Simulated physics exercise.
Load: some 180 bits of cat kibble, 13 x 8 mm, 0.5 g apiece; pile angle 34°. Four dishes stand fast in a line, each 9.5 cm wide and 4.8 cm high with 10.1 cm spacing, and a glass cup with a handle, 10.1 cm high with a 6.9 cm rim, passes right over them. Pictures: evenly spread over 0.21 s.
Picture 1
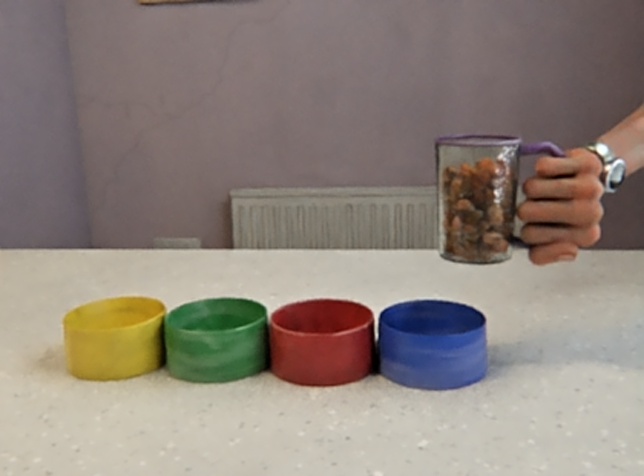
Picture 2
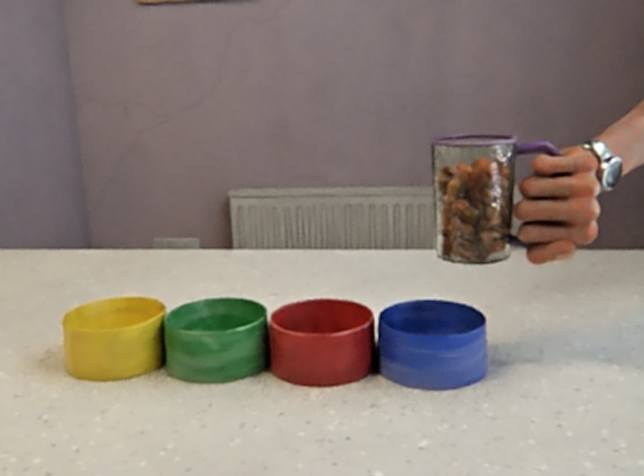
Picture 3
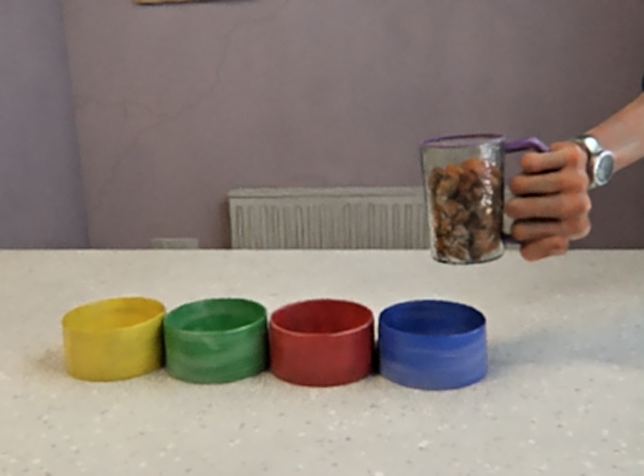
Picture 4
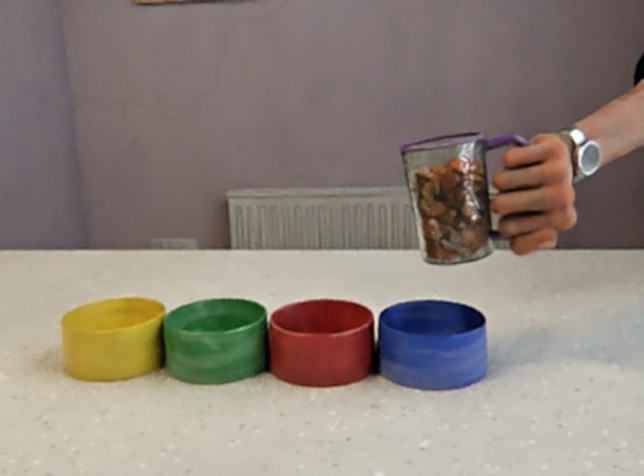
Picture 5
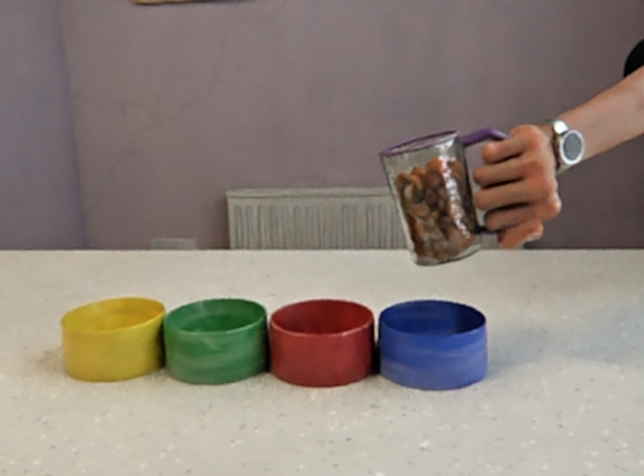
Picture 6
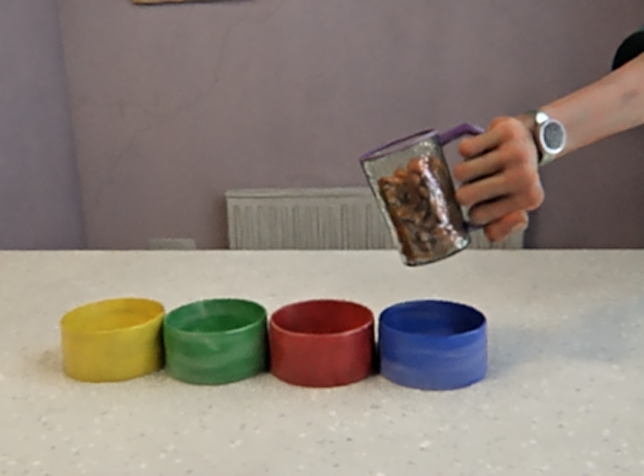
On a pale speckled countertop, a hand held a clear, purple-rimmed cup of brown pieces above a row of yellow, green, red and blue dishes, then moved it slightly left while tilting it leftward.
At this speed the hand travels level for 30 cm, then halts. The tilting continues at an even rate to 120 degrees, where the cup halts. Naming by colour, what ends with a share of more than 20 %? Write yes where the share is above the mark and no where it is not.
Red dish: No, blue dish: No, green dish: No, yellow dish: Yes, counter: Yes.
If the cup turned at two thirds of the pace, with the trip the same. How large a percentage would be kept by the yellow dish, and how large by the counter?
I'd expect yellow to end at 90 and the counter at 10.
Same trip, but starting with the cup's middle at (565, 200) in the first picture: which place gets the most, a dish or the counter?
The largest share ends at yellow.
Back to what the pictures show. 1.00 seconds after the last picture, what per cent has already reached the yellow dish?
Around 55 in a hundred by then.
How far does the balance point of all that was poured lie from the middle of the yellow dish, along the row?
Close to 4 cm, shifted leftward.
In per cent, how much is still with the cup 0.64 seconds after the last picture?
Somewhere near 95 per cent of the load.
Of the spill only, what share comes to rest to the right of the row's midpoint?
0 %.
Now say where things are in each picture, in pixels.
Cup at (476, 198), tilt 0 degrees, lip at (436, 141), moved 0.0 cm; middle of the pieces at (472, 214); blue dish at (432, 317); red dish at (322, 316); green dish at (217, 314); yellow dish at (116, 313), in the first frame.
Cup at (473, 198), tilt 1 degrees, lip at (432, 142), moved 0.3 cm; middle of the pieces at (469, 214), in the second frame.
Cup at (464, 198), tilt 4 degrees, lip at (420, 144), moved 1.0 cm; middle of the pieces at (461, 214), in the third frame.
Cup at (450, 199), tilt 9 degrees, lip at (401, 149), moved 2.3 cm; middle of the pieces at (448, 214), in the fourth frame.
Cup at (434, 199), tilt 14 degrees, lip at (380, 154), moved 3.7 cm; middle of the pieces at (433, 214), in the fifth frame.
Cup at (417, 199), tilt 20 degrees, lip at (360, 159), moved 5.1 cm; middle of the pieces at (419, 214); blue dish at (432, 318); red dish at (322, 317); green dish at (216, 315); yellow dish at (114, 314), in the sixth frame.
Then, 0.39 s after the last picture, tilt 69 degrees; cup holds 100 %.
Then, 0.64 s after the last picture, tilt 100 degrees; cup holds 95 %.
Then, 1.00 s after the last picture, tilt 120 degrees; cup holds 15 %, yellow 55 %.
In the end, red 0 %, blue 0 %, green 0 %, yellow 70 %, counter 30 %.
